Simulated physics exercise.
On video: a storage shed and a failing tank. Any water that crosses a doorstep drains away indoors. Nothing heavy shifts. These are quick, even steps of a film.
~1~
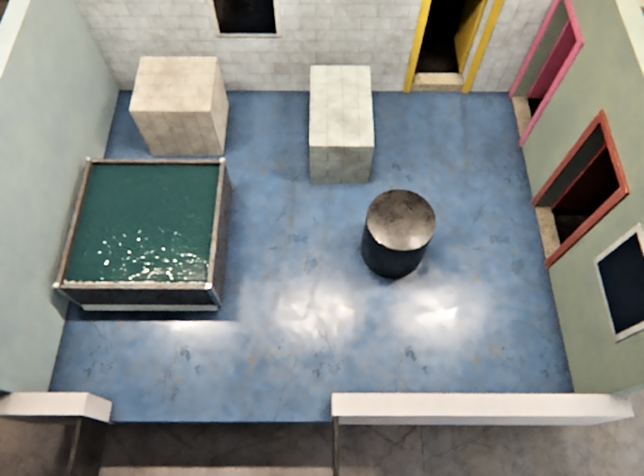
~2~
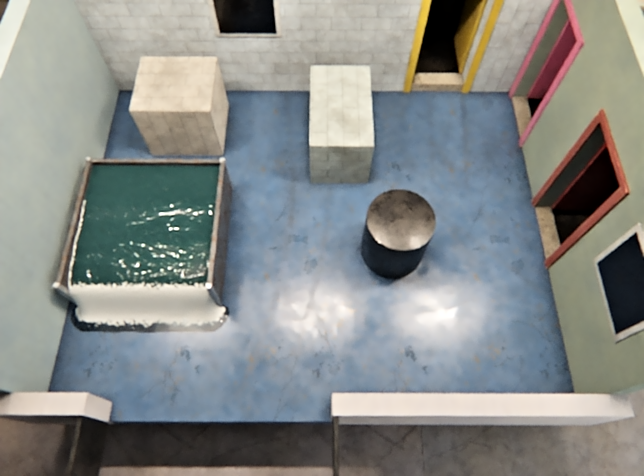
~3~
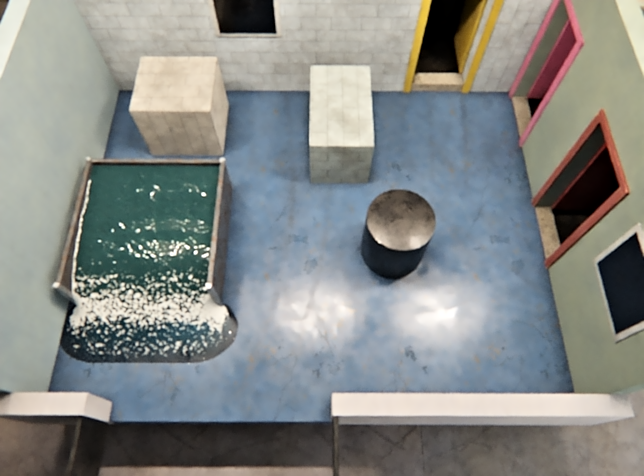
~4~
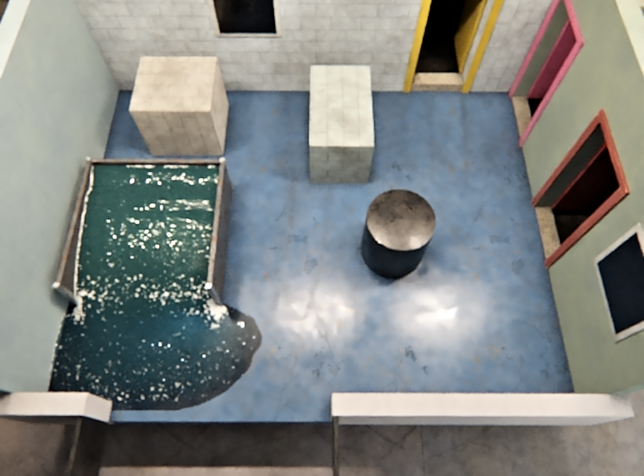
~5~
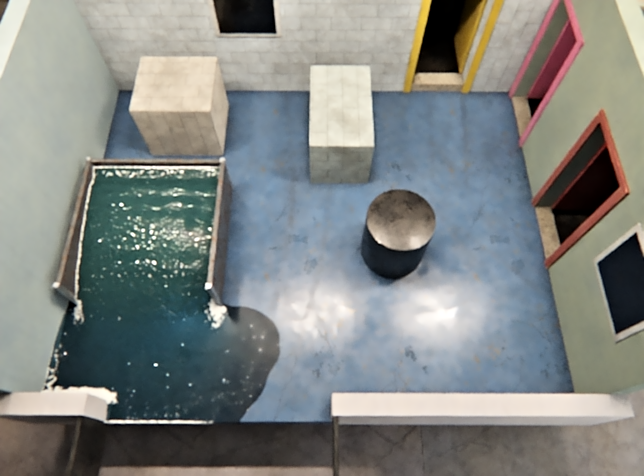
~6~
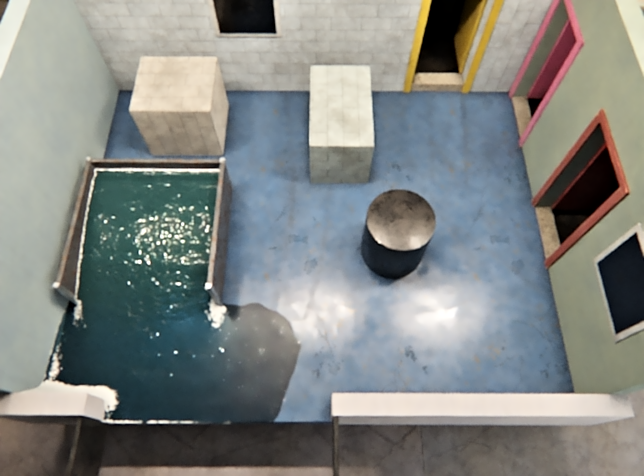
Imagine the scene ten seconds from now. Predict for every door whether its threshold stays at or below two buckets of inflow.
The pink door will keep it to two buckets. The yellow door will keep it to two buckets. The red door will keep it to two buckets.
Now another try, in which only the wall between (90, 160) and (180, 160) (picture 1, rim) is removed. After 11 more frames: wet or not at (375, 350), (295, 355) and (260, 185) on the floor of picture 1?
The three spots, in order, are spared, spared and inundated.
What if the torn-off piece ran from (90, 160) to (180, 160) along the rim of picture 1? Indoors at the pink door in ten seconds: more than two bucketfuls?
In that case the pink door exceeds the limit.
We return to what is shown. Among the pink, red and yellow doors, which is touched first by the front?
Answer: The red door.
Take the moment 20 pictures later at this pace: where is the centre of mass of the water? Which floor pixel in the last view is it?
Near (156, 294).
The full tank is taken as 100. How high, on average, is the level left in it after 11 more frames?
Roughly 28 percent.
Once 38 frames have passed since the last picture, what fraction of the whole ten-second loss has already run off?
About 90 %.
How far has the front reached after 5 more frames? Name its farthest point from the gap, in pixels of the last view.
Approximate pixel: (314, 401).
A moment on, water covers 15 % of the floor; the pink door not reached, the yellow door not reached, the red door not reached.
Next, water covers 15 % of the floor; the pink door not reached, the yellow door not reached, the red door not reached.
Then, water covers 25 % of the floor; the pink door not reached, the yellow door not reached, the red door not reached.
Later, water covers 40 % of the floor; the pink door not reached, the yellow door not reached, the red door not reached.
In the end, water covers 40 % of the floor; the pink door not reached, the yellow door not reached, the red door wet at the sill, nothing in.
